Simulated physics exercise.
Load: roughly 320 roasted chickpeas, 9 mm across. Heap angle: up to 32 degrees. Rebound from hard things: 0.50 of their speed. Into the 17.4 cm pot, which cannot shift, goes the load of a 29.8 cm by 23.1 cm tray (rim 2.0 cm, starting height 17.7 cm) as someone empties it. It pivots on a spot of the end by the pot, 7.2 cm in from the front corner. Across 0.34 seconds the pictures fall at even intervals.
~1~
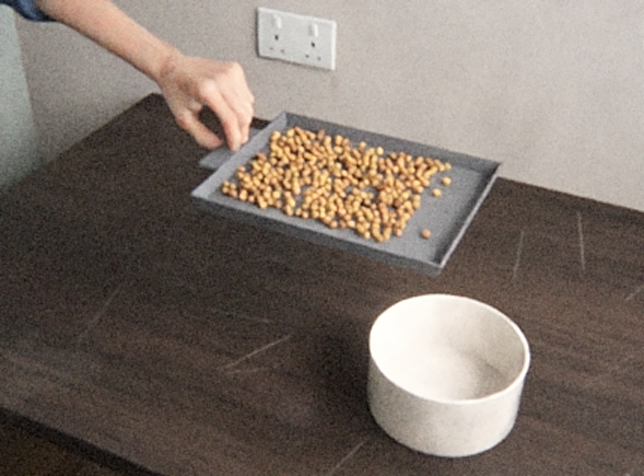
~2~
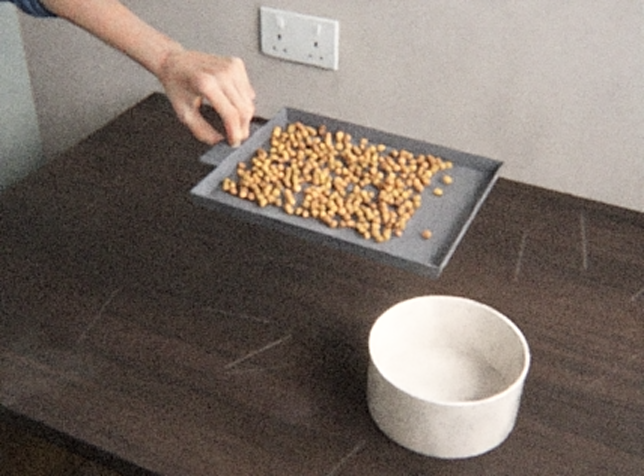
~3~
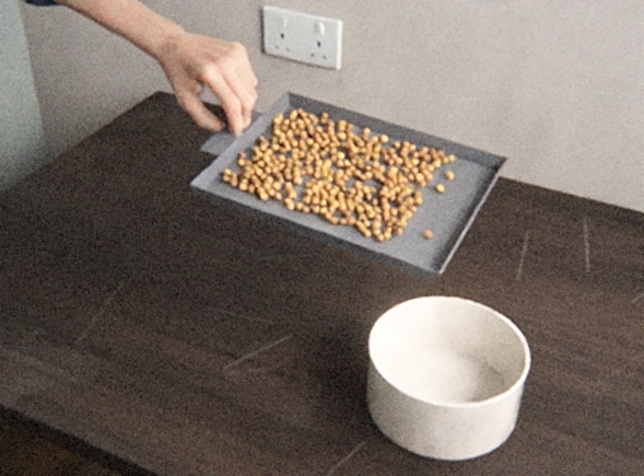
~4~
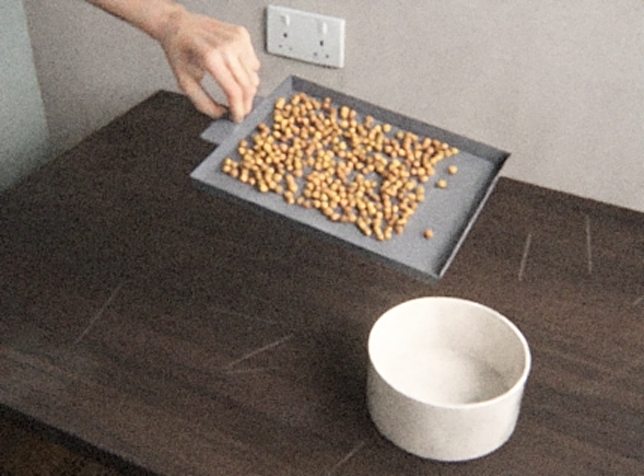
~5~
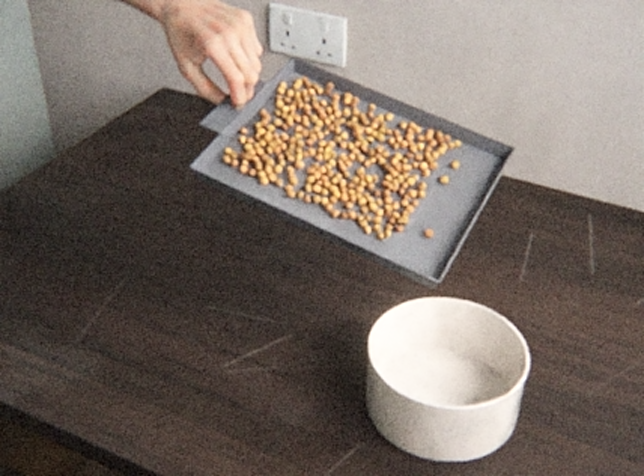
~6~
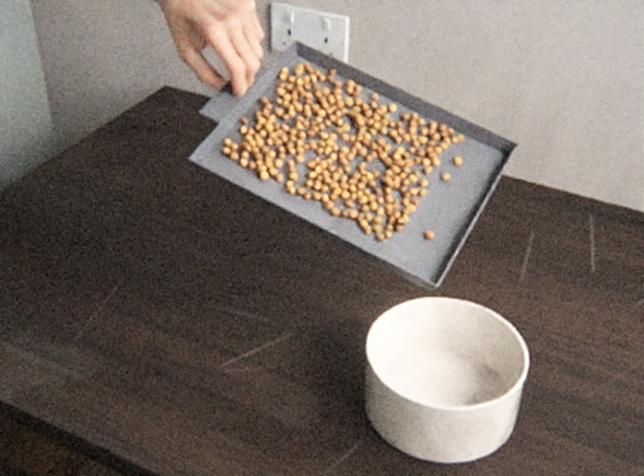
A hand gripped the far end of a gray tray of roasted chickpeas above a dark wooden table and slowly raised it, slanting the tray down toward a white pot while the chickpeas stayed put.
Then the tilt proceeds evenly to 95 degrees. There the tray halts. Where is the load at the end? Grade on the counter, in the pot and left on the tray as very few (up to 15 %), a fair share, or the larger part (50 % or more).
Counter: Very few; pot: The larger part; tray: Very few.
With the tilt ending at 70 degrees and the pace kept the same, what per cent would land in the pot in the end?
Roughly 20 percent.
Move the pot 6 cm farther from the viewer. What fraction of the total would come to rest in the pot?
It would come to roughly 70 percent.
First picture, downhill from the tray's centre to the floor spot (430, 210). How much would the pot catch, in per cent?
I'd estimate about 20 %.
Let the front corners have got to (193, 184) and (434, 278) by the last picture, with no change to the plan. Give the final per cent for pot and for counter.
Pot 60, counter 40.
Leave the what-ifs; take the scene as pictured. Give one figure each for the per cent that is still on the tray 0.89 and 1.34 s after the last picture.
First 80, then 15.
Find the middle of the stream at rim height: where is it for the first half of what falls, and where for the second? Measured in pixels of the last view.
At roughly (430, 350) first, later on at (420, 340).
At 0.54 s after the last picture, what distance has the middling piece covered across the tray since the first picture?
It has moved some 12 cm from its start.
Then, 0.54 s after the last picture, tilt 55 degrees; the tray holds 100 %, the pot 0 %.
Then, 0.89 s after the last picture, tilt 79 degrees; the tray holds 80 %, the pot 20 %.
Then, 1.34 s after the last picture, tilt 95 degrees; the tray holds 15 %, the pot 65 %.
In the end, counter 5 %, pot 95 %, tray 0 %.
